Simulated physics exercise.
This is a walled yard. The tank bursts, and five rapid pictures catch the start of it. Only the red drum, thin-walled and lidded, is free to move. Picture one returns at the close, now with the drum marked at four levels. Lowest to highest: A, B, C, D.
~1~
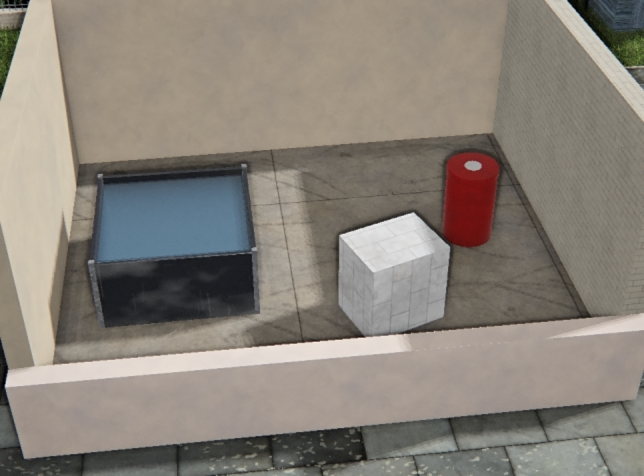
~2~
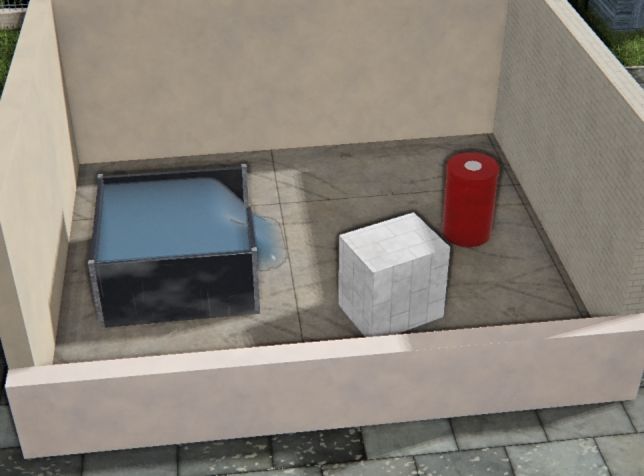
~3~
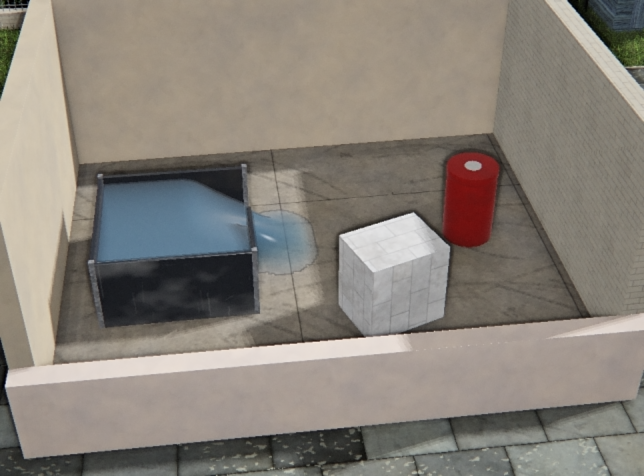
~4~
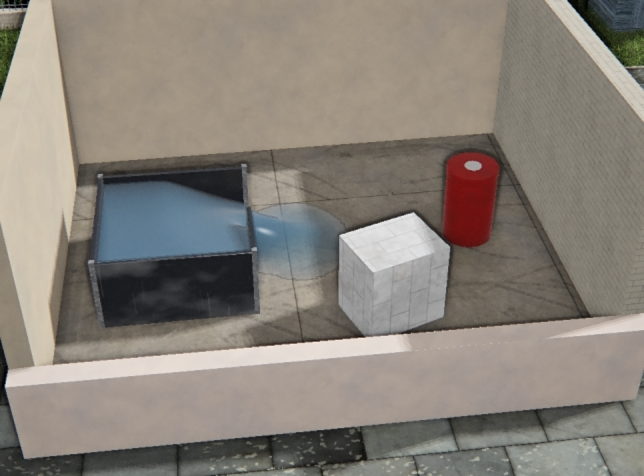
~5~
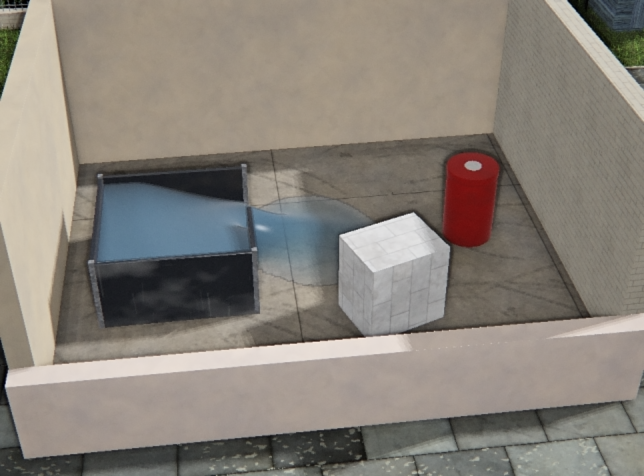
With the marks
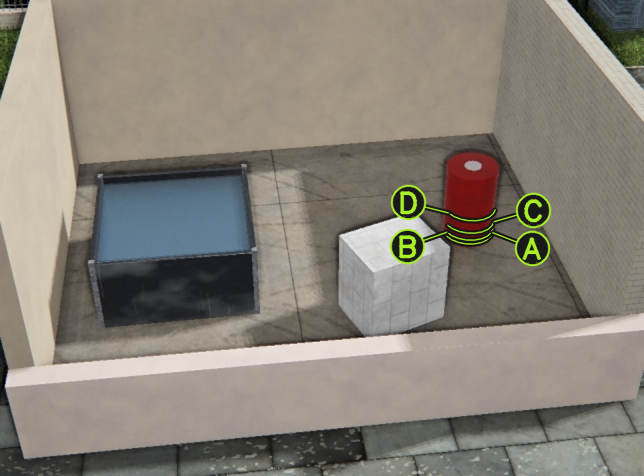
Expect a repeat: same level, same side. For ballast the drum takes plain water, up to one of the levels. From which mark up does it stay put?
It is D.
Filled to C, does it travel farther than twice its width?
No, it does not.
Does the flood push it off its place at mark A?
Yes, that goes wrong.
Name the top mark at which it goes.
C.
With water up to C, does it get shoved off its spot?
Yes, that goes wrong.
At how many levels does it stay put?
One of the four.
On the marked copy, A at (473, 243); B at (474, 240); C at (474, 233); D at (476, 220); from the bottom up A, B, C, D.
With A, it is pushed about 4 times its own width away.
With B, it is pushed about 3 times its own width away.
With C, it is pushed about half its own width away.
With D, it does not move.
